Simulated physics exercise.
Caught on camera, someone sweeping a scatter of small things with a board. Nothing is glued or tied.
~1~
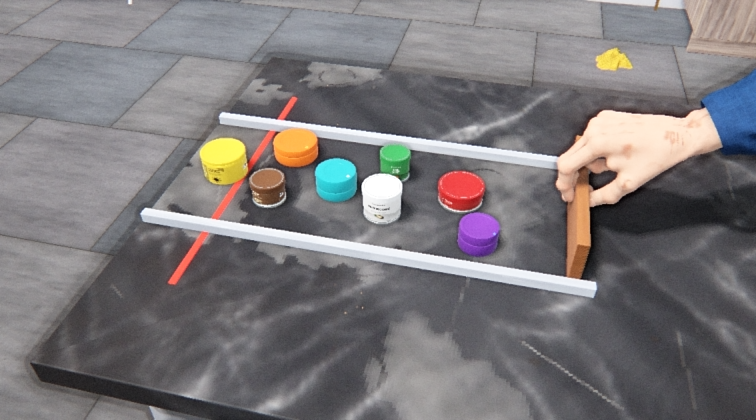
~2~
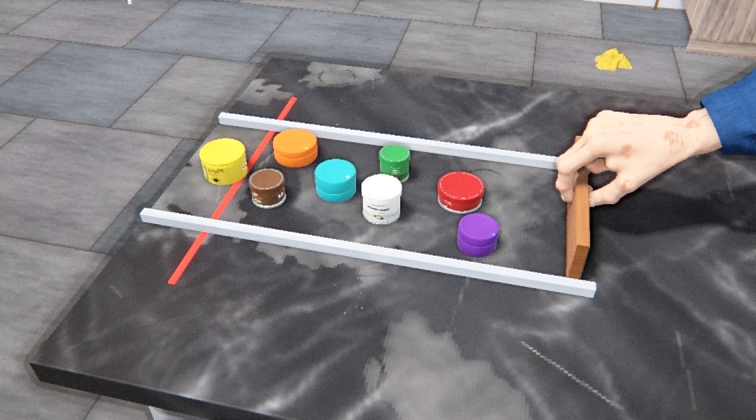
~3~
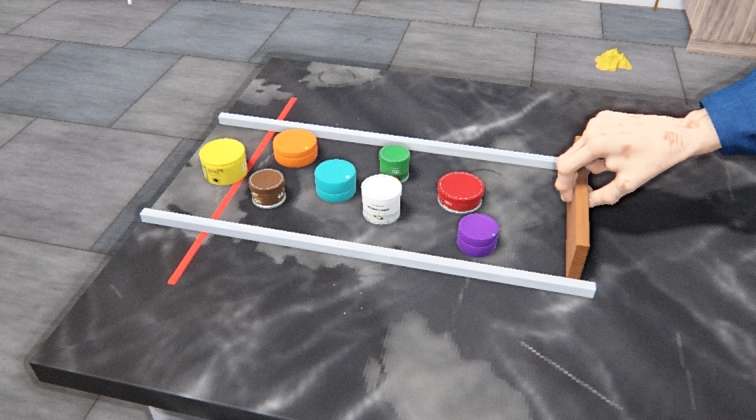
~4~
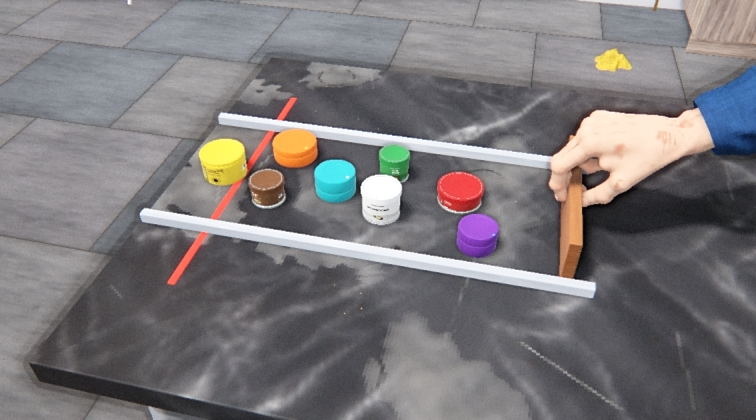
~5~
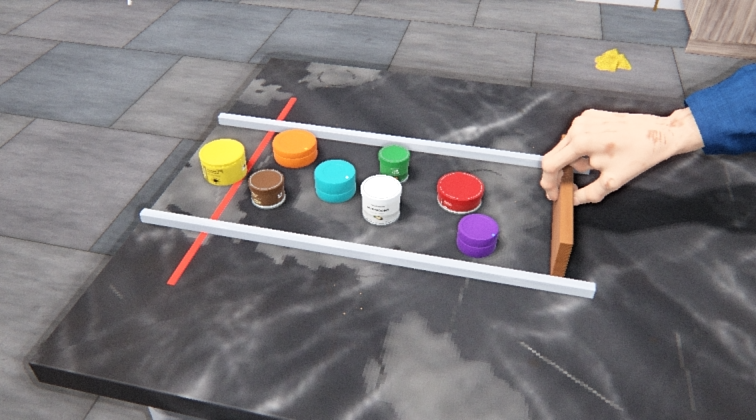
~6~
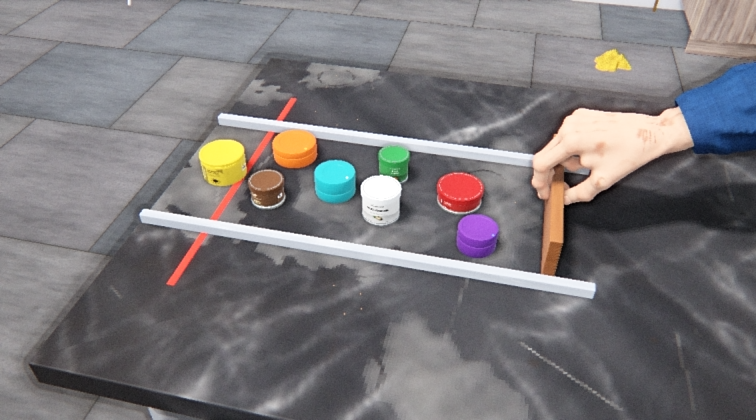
On a dark marble table, a hand slides a wooden board slightly left toward scattered colourful tubs.
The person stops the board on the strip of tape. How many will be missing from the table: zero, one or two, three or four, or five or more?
The number that fall off is one or two.
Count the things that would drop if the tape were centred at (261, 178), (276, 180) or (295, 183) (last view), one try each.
It would be 1, 0 and 0.
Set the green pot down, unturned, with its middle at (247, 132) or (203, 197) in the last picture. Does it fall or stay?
In turn it stays on; is lost.
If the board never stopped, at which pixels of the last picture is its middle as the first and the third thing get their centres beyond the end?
First at (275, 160), next at (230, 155).
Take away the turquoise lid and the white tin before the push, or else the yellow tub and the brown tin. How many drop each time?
Fallen: 0, and 0 in the other try.
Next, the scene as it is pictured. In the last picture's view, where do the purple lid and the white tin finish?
Near (199, 203) and (213, 176).
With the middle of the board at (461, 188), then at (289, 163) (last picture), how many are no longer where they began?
At the one place 2, at the other 8.
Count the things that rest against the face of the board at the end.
That makes 4.
Soon after, none off yet; yellow tub at rest near (224, 163); brown tin at rest near (267, 189); orange lid at rest near (295, 149).
Then, none off yet; yellow tub moved about its own width near (197, 162); brown tin moved about its own width near (232, 187); orange lid moved about its own width near (262, 143).
By the end, the number that fall off is one or two; fallen, yellow tub.
